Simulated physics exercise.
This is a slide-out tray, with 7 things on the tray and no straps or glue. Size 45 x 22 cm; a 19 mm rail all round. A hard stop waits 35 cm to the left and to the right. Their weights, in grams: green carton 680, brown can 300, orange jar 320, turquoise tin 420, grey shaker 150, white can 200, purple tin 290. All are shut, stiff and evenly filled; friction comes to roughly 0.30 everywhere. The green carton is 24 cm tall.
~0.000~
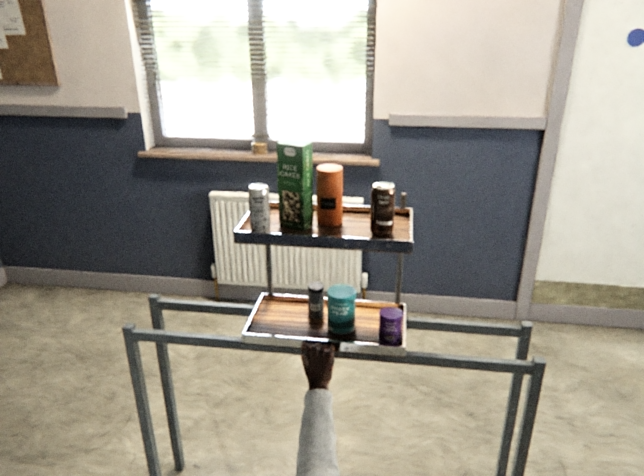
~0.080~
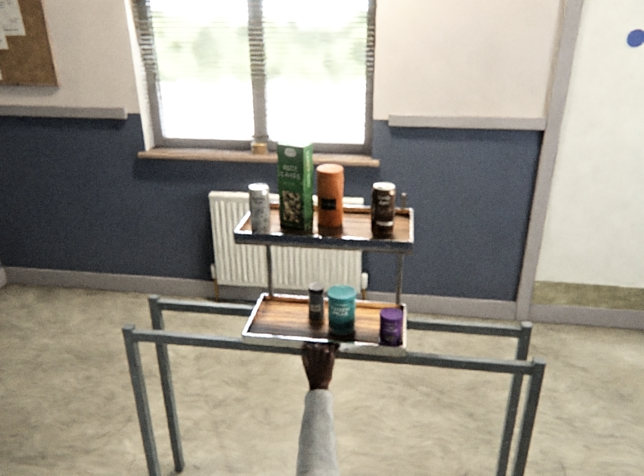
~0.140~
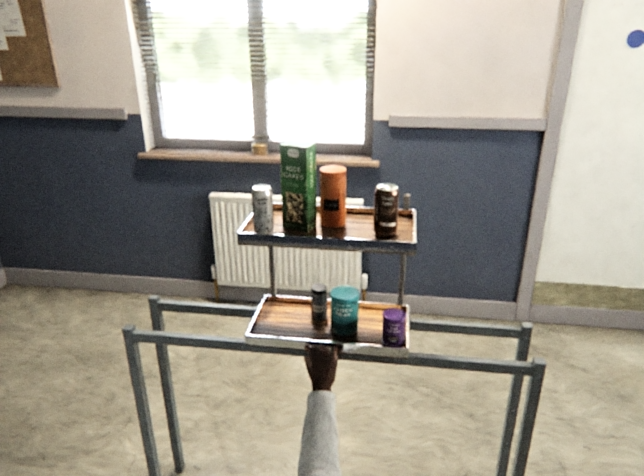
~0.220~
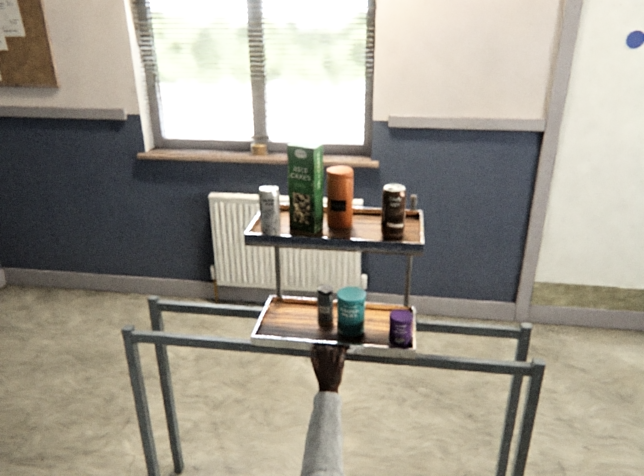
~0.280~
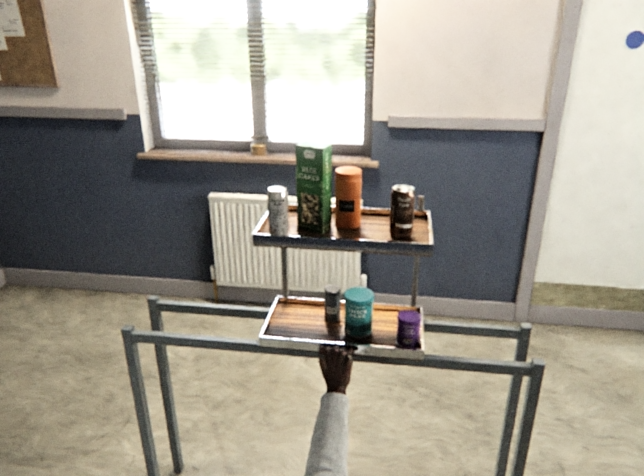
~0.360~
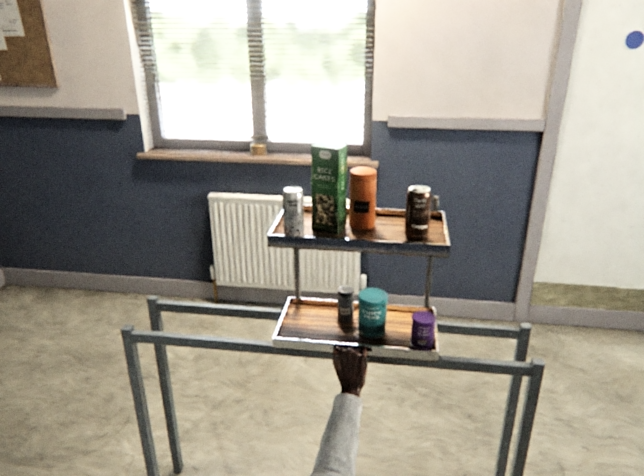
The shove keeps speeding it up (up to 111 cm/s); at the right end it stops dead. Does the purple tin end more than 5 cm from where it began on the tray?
The purple tin stays put.
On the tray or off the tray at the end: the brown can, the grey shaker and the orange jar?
The brown can finishes off the tray; the grey shaker is still on the tray; the orange jar is still on the tray.
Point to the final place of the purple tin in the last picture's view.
At about (515, 340).
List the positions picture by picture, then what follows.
The first picture shows tray midway; purple tin (390, 326); green carton (295, 185).
The second picture shows tray midway; orange jar (330, 196); turquoise tin (342, 310).
The third picture shows tray 1 cm right; grey shaker (319, 302); white can (263, 211).
The fourth picture shows tray 3 cm right; green carton (306, 187); brown can (393, 212).
The fifth picture shows tray 5 cm right; orange jar (348, 198); turquoise tin (359, 312).
The sixth picture shows tray 9 cm right; purple tin (423, 330); grey shaker (346, 305).
Around 0.76 s, tray 35 cm right; purple tin at 17° to upright near (522, 335); brown can at 27° to upright; grey shaker at 5° to upright.
Around 0.96 s, tray 35 cm right; brown can now off the tray; purple tin shifted 2 cm near (514, 340); green carton at 34° to upright.
Around 1.26 s, tray 35 cm right; purple tin shifted 2 cm near (515, 340); green carton on its side; white can on its side.
Finally (1.9 s), off the tray, brown can; on their side or leaning hard on the tray, green carton and white can; not toppled but over 5 cm from the start, orange jar, turquoise tin and grey shaker; the last one still in place (within 5 cm). In the last view, purple tin near (515, 340).
